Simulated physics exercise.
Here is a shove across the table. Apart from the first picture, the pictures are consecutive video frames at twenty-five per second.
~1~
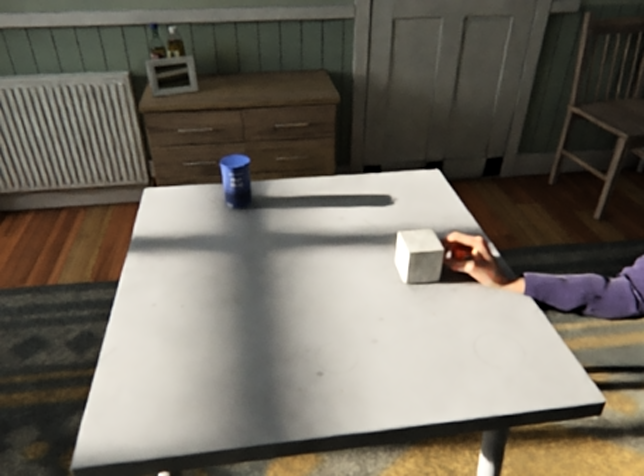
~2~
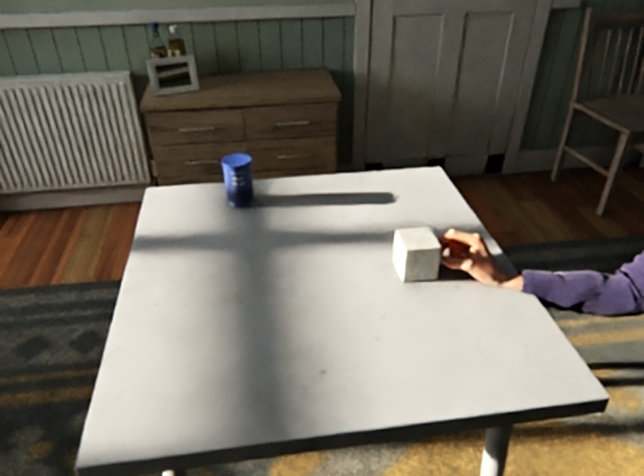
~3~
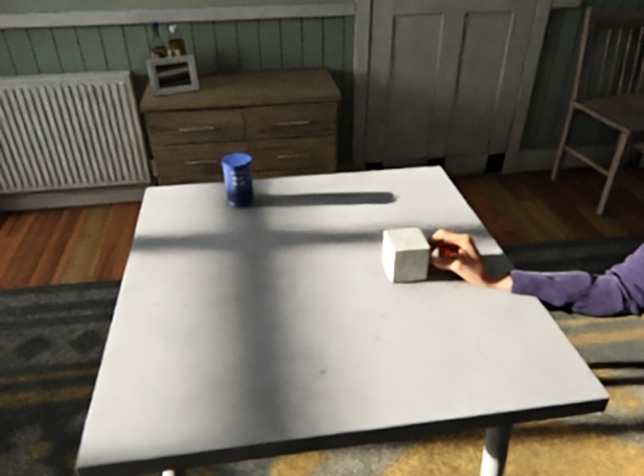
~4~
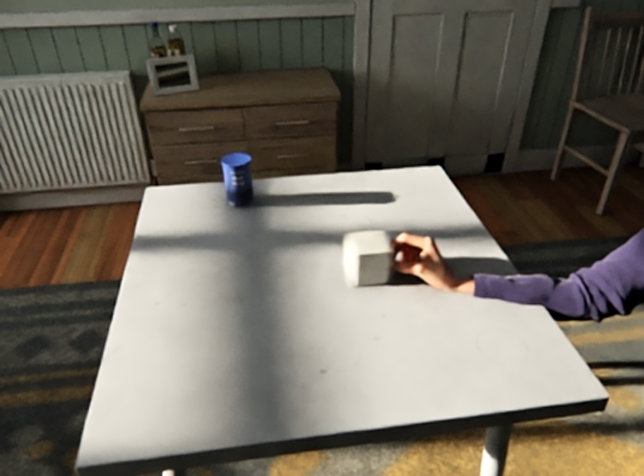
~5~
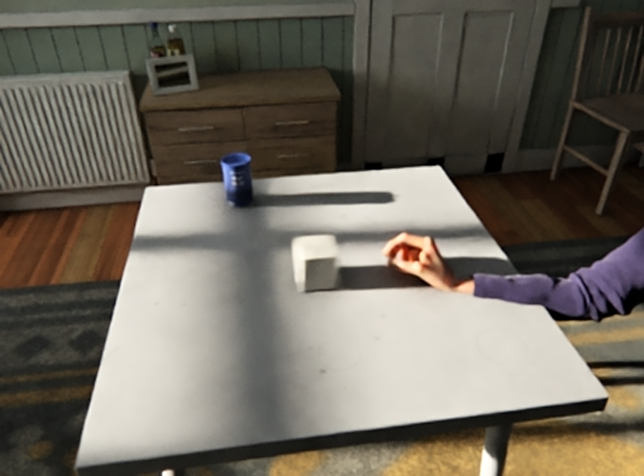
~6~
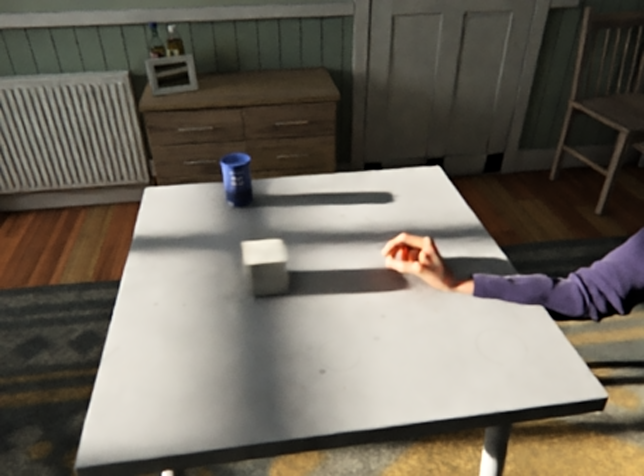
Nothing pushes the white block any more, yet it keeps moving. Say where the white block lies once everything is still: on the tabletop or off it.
Off it.
Then, 0.10 s on from there, white block shifted well along near (143, 279).
Then, 0.30 s on from there, white block now off the table.
Then, 0.50 s on from there, things are still on the move.
Then, 0.60 s on from there, as before.
In the end, off the table, white block.
